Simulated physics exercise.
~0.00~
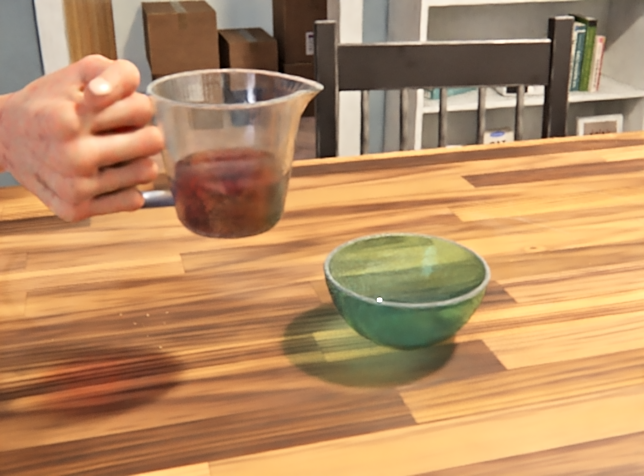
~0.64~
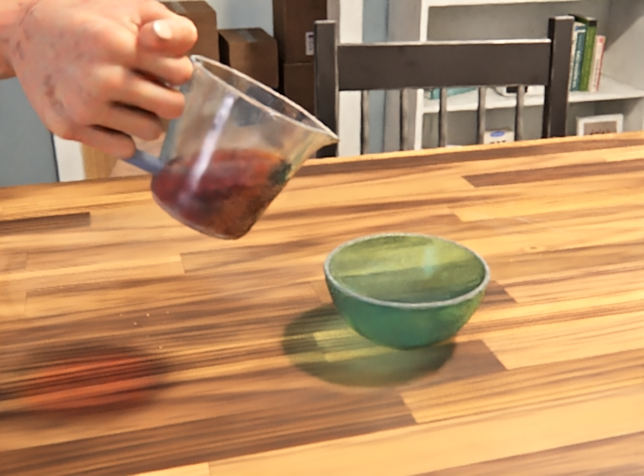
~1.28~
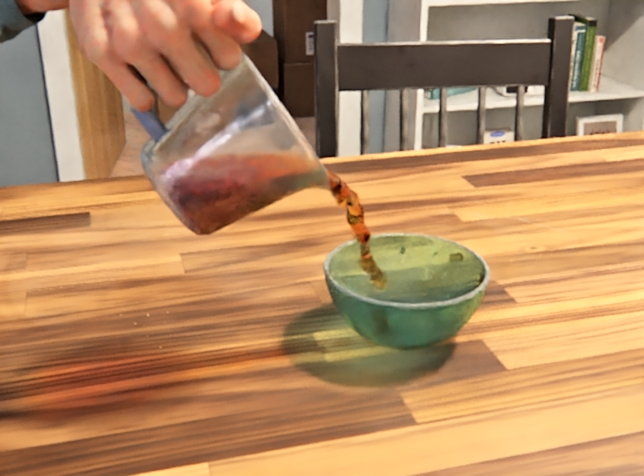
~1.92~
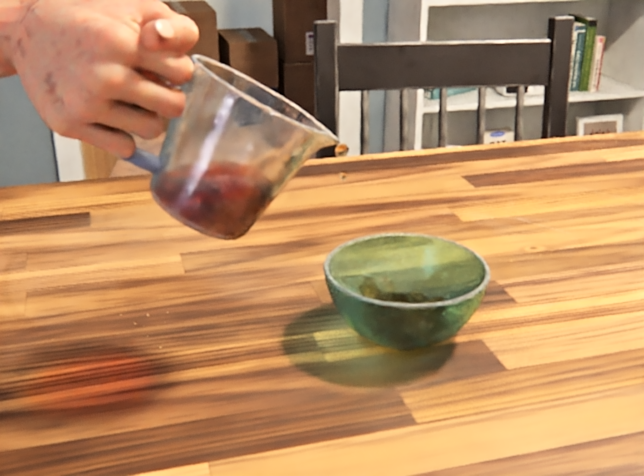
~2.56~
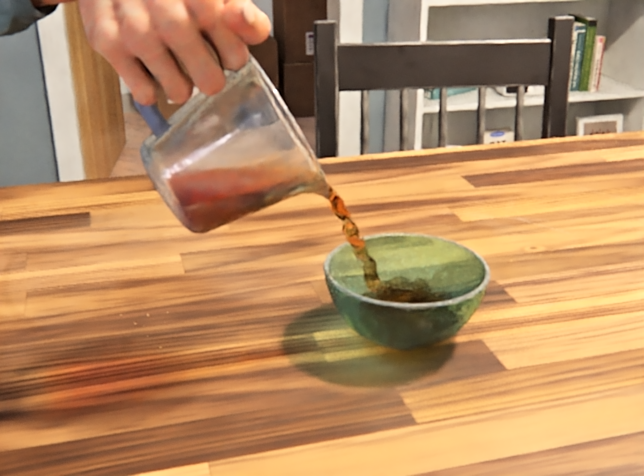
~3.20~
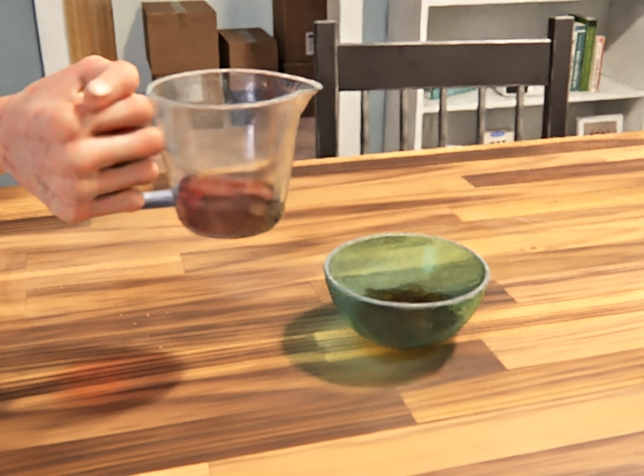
A hand holds a clear, flared jug of reddish-brown tea at the left, above a striped wooden table seen from slightly above by a still camera. To its right sits an empty, round green glass bowl, with a dark chair and shelves of books behind. The hand tips the jug to the right until a thin brown stream falls into the bowl. It eases the jug partly back, and the stream stops, then tilts it steeply again and pours more. Finally the hand levels the jug, leaving some tea inside it and a shallow dark pool in the bowl.
